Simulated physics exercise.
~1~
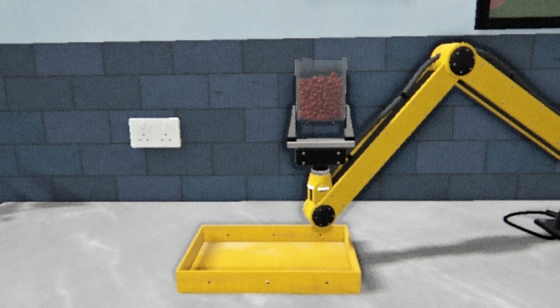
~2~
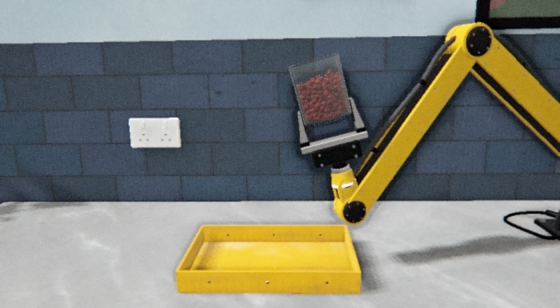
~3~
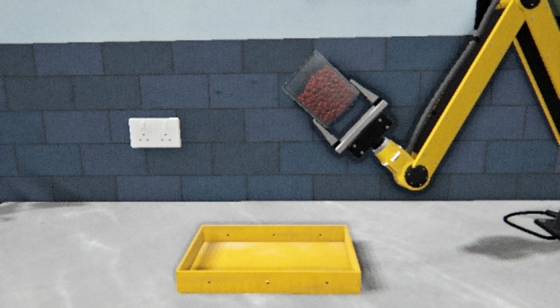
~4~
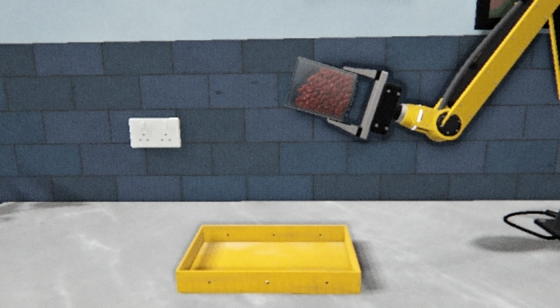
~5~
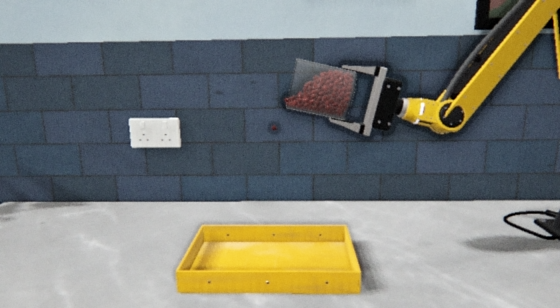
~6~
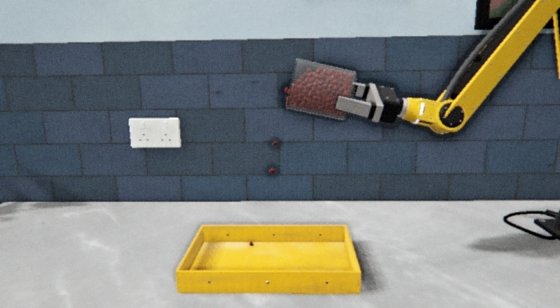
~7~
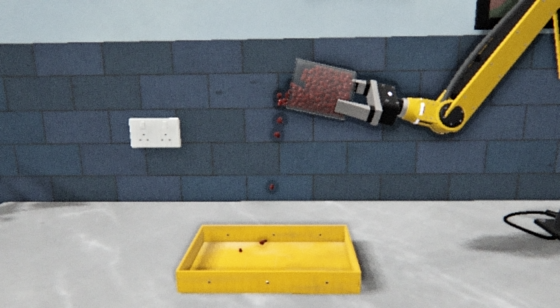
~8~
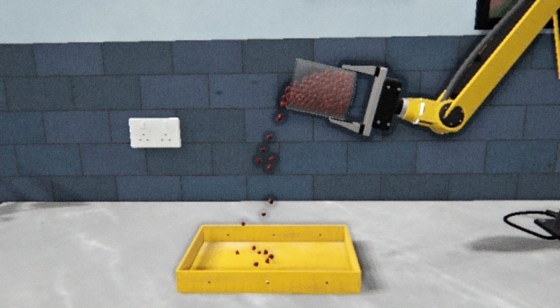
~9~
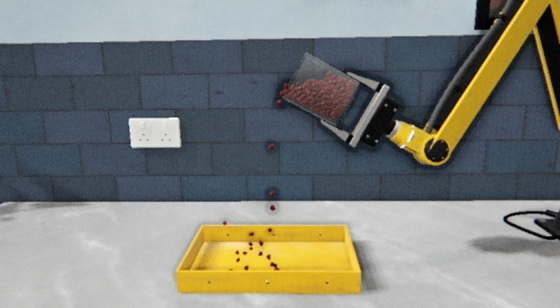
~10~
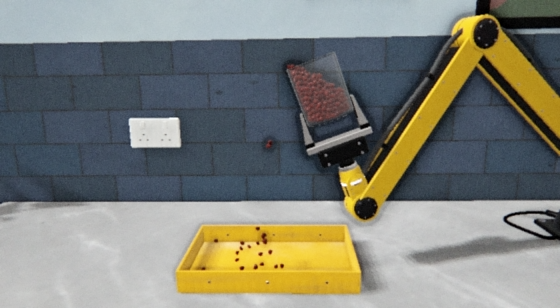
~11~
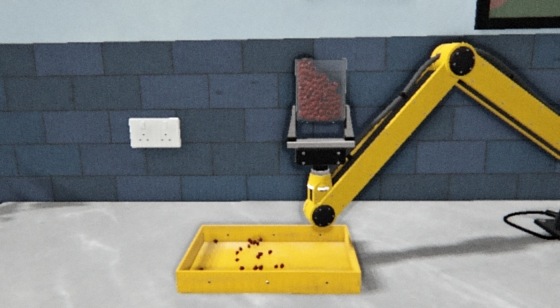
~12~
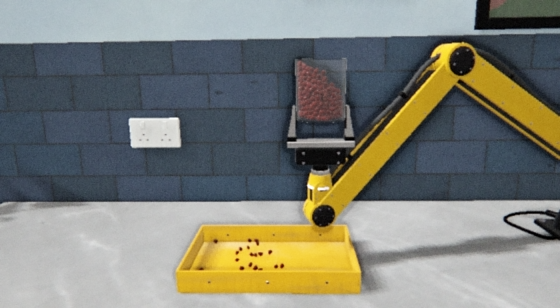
On a pale grey worktop against a blue-grey brick wall with a white double socket, a yellow robot arm holds a clear cup of reddish-brown beans upright above a shallow yellow tray. The arm swings the cup up and to the right, tipping it leftward until it lies nearly on its side. A few beans slip over the rim, then a small cluster drops, landing scattered in the tray. The arm then turns the cup back upright as the last stragglers fall. It ends level and still mostly full, its beans heaped higher on the left, with a sparse sprinkling below.
